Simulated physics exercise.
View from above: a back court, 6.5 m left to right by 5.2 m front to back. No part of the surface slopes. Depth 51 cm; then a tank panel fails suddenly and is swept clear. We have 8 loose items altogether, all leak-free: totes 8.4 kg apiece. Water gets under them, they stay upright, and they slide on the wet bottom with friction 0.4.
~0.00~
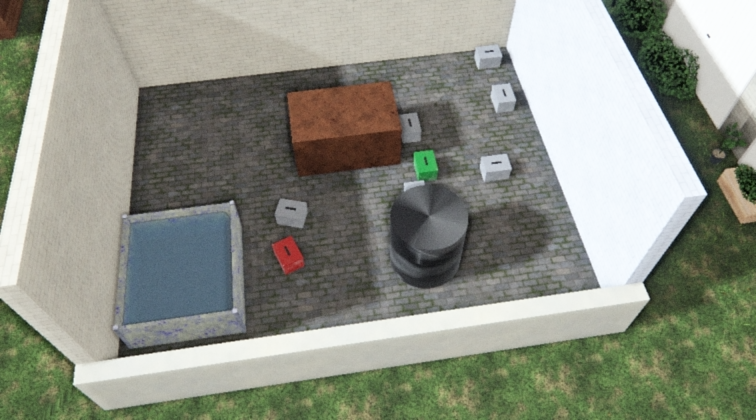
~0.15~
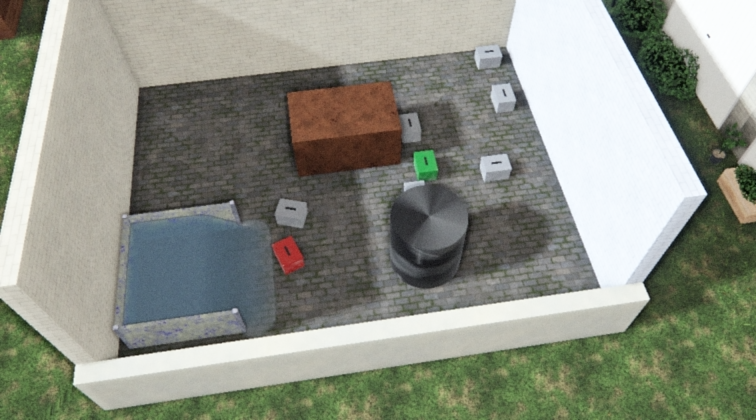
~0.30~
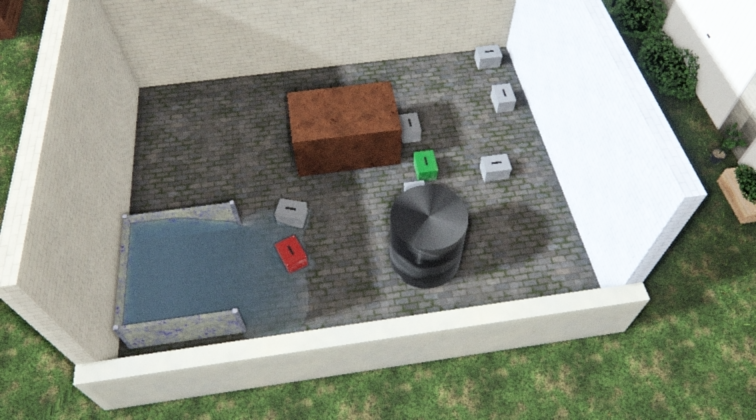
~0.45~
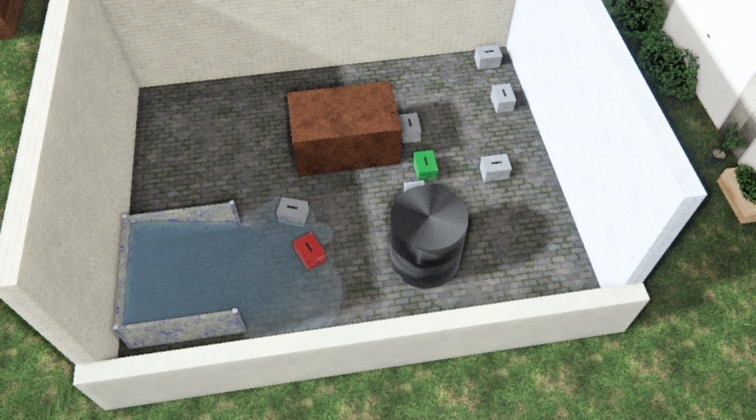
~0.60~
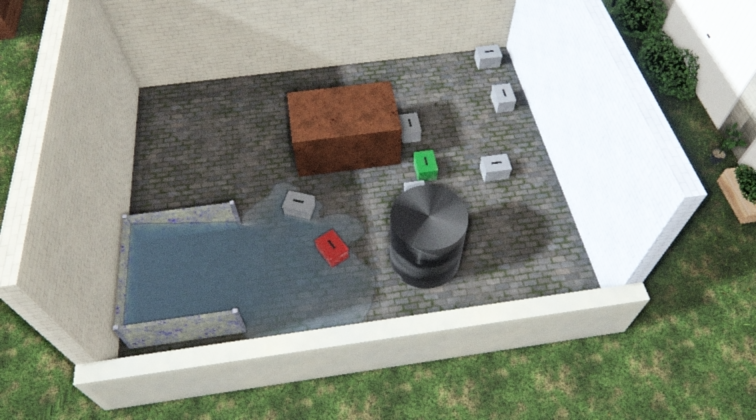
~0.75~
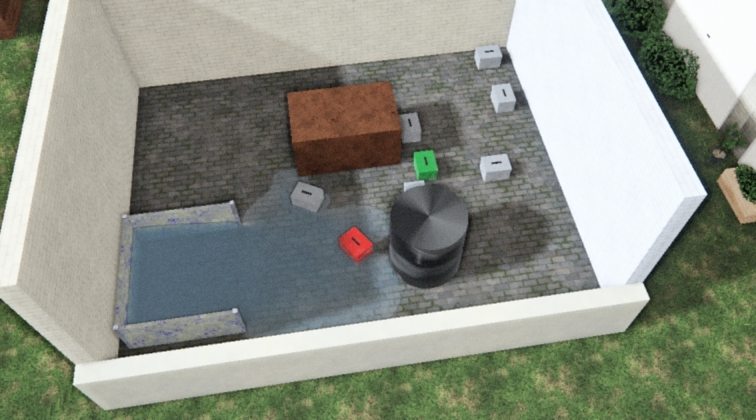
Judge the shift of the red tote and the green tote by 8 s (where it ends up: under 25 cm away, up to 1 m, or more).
Final positions: The red tote lands far from its start, the green tote lands far from its start.
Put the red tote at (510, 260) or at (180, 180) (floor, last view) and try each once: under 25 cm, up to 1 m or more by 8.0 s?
Spot one - it creeps some distance; spot two - it barely budges.
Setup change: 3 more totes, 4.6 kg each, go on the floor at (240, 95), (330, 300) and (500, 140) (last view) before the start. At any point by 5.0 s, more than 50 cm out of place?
In order: Below it, above it, above it.
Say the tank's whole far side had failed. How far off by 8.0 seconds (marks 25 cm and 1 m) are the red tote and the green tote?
If so, the red tote remains in place, the green tote remains in place.
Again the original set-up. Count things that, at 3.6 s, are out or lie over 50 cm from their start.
By my tally, 6.
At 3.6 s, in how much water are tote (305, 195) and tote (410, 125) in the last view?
Depth approx. 4 cm / 2 cm.
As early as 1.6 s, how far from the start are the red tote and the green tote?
I'd say about 200 and 5 centimetres.
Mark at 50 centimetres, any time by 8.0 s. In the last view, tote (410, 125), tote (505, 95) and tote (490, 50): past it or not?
Results in listed order: Falls short / exceeds / exceeds.
After 1.6 s the red tote is near (413, 198), 2.0 m from its start, afloat; the green tote is near (429, 161), 0.1 m from its start, aground; 1 afloat.
After 3.6 s the red tote is near (514, 153), 3.8 m from its start, afloat; the green tote is near (518, 85), 2.3 m from its start, afloat; 5 afloat.
After 5.6 s the red tote is near (484, 137), 3.6 m from its start, afloat; the green tote is near (508, 66), 2.5 m from its start, afloat; 4 afloat.
After 8.0 s the red tote is near (471, 117), 3.7 m from its start, aground; the green tote is near (480, 64), 2.3 m from its start, afloat; 2 afloat.
